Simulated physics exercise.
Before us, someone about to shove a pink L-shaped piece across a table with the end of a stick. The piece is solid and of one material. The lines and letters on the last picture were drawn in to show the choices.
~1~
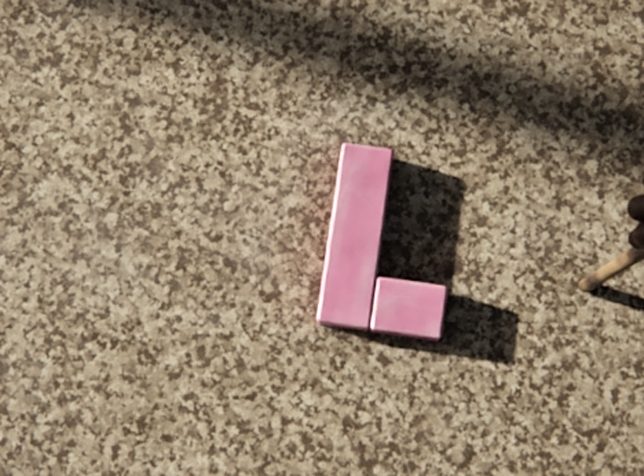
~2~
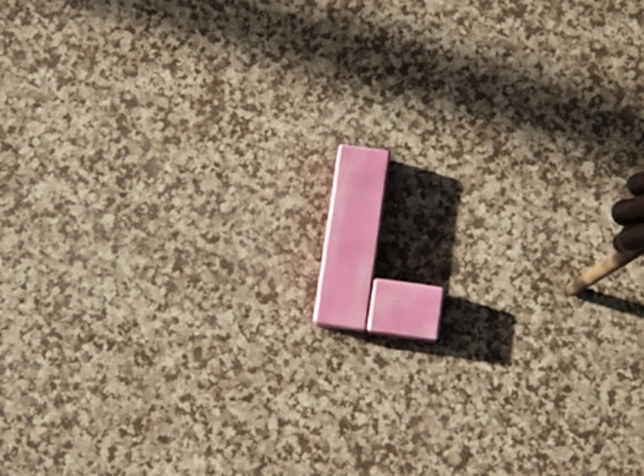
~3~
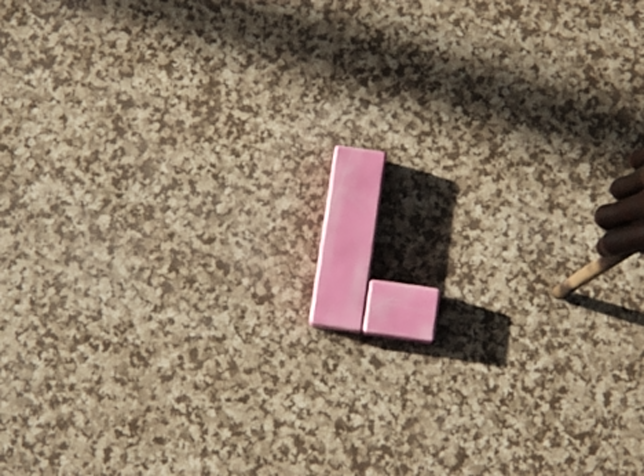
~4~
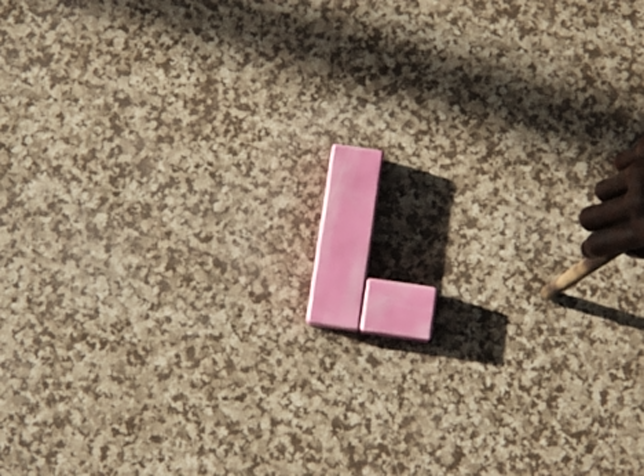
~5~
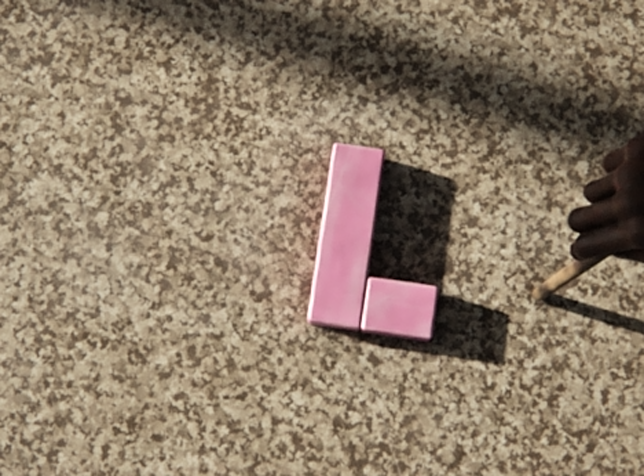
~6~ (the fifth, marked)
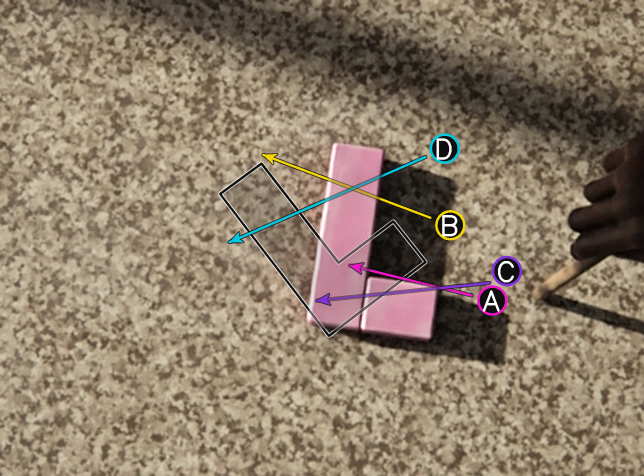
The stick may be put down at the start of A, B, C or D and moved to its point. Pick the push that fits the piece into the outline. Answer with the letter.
Choose stroke B.
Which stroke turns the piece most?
D.
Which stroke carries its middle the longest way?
Stroke D.
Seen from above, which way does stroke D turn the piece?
On that stroke, anticlockwise.
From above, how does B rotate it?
Anticlockwise.
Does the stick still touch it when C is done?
Yes.
On the marked copy, A from (472, 296) to (350, 265); B from (431, 218) to (263, 155); C from (490, 283) to (317, 301); D from (426, 157) to (230, 242).
Taking B. A third of the way, foot of the stick (370, 196), piece (337, 233).
Two thirds of the way, foot of the stick (309, 173), piece (306, 237).
When it is over, foot of the stick (263, 155), piece (296, 242); it fills the outline.
As for the rest, A leaves the piece out of the outline, at (327, 225); C leaves the piece out of the outline, at (314, 251); D leaves the piece out of the outline, at (272, 294).
